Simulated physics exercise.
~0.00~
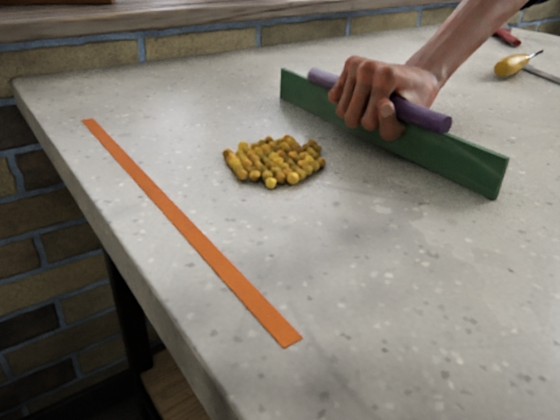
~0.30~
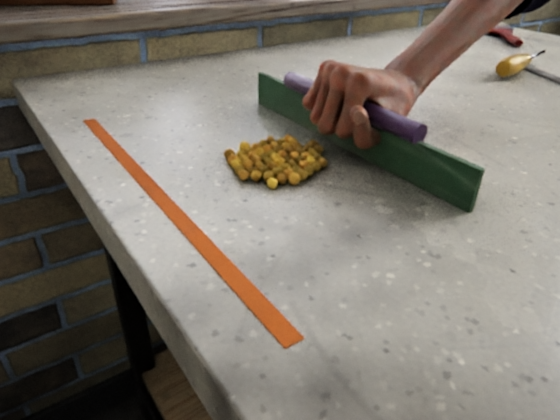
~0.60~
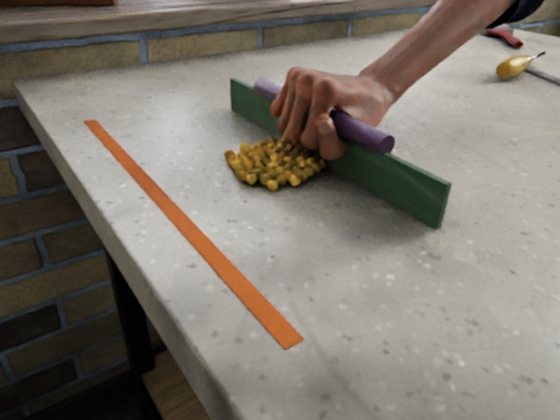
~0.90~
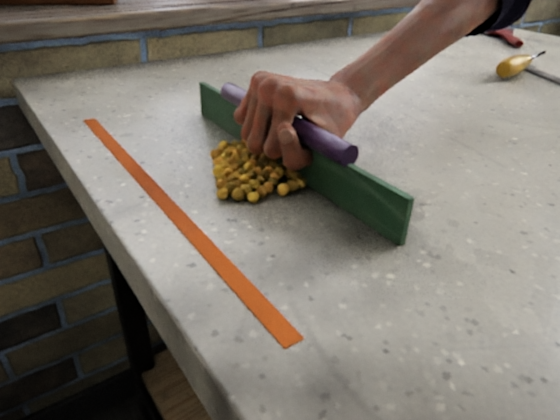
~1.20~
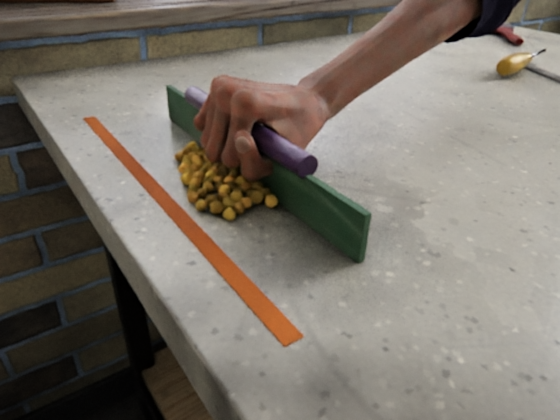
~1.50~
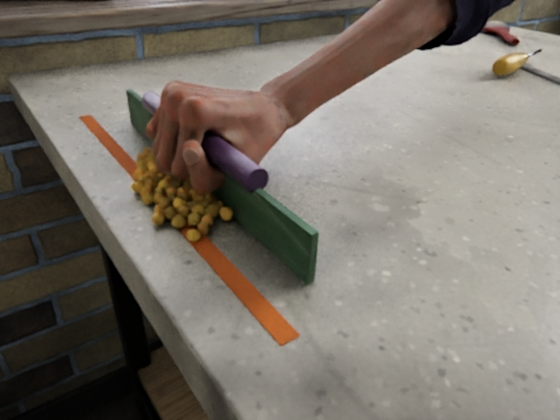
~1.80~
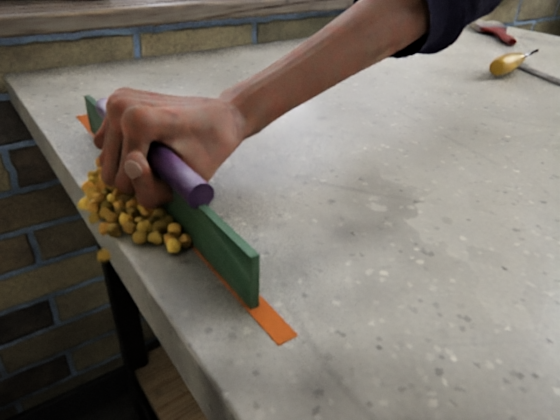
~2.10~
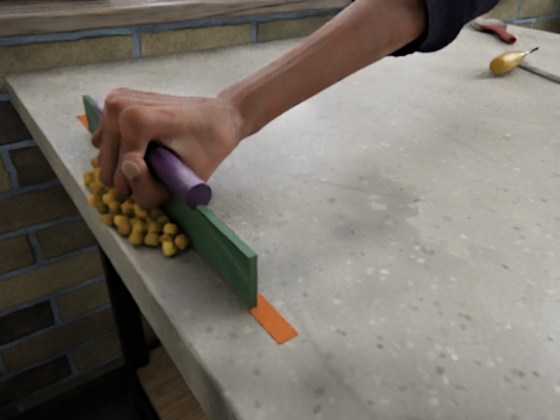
A hand gripping the purple handle of a green scraper pushed a small heap of yellow, nugget-like pieces left across a speckled grey tabletop, then stopped at the orange tape, with a few pieces dropping over the edge and most staying on top.
